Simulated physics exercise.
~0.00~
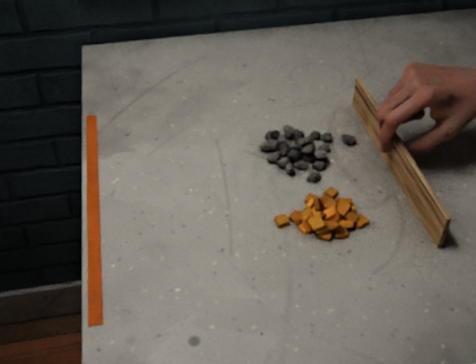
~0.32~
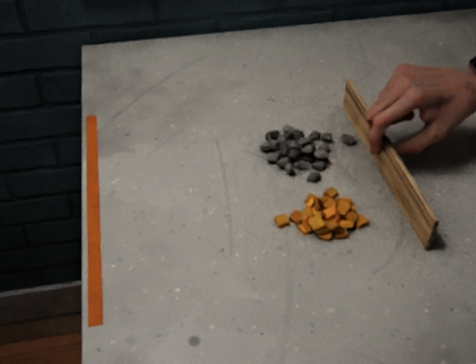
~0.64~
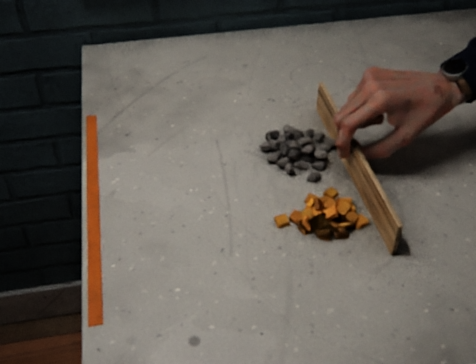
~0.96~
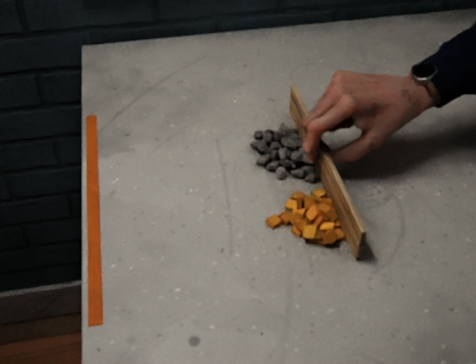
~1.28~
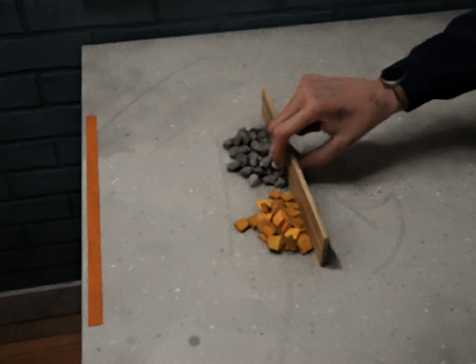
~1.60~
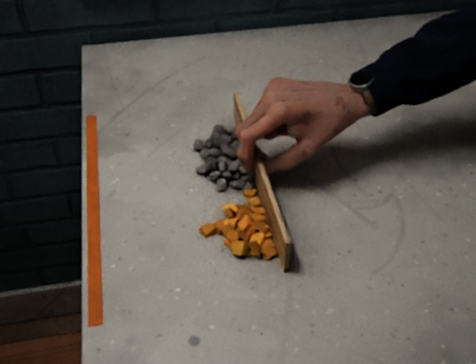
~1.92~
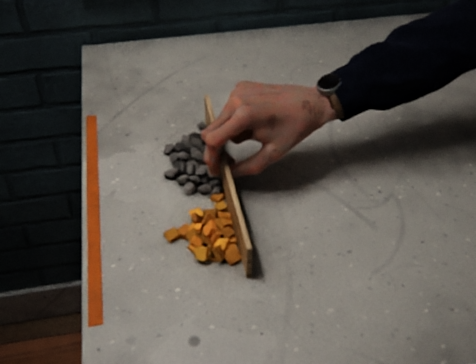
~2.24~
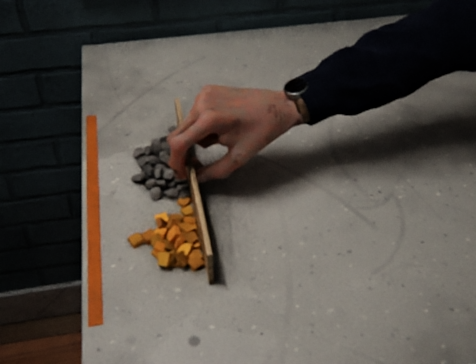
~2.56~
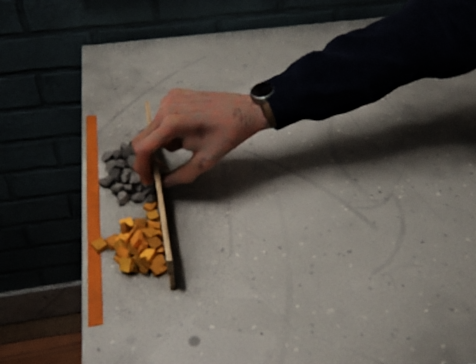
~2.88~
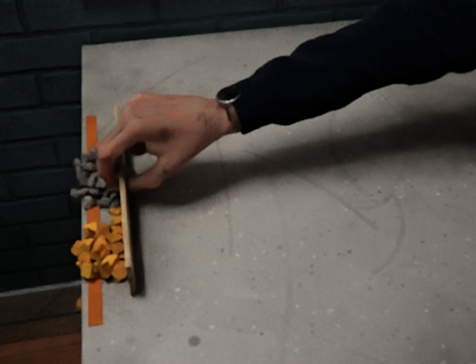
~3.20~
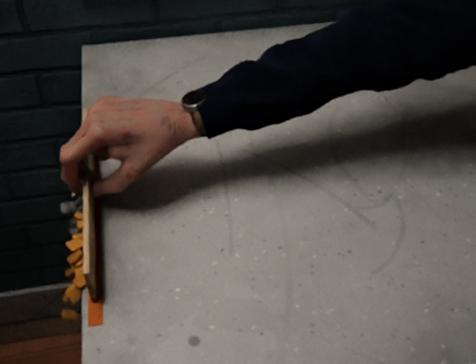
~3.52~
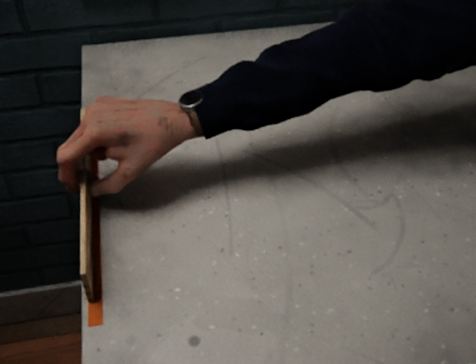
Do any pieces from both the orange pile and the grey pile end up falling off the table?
Yes, pieces from both the orange pile and the grey pile go over the left edge as the hand brings the wooden strip up to the orange tape.
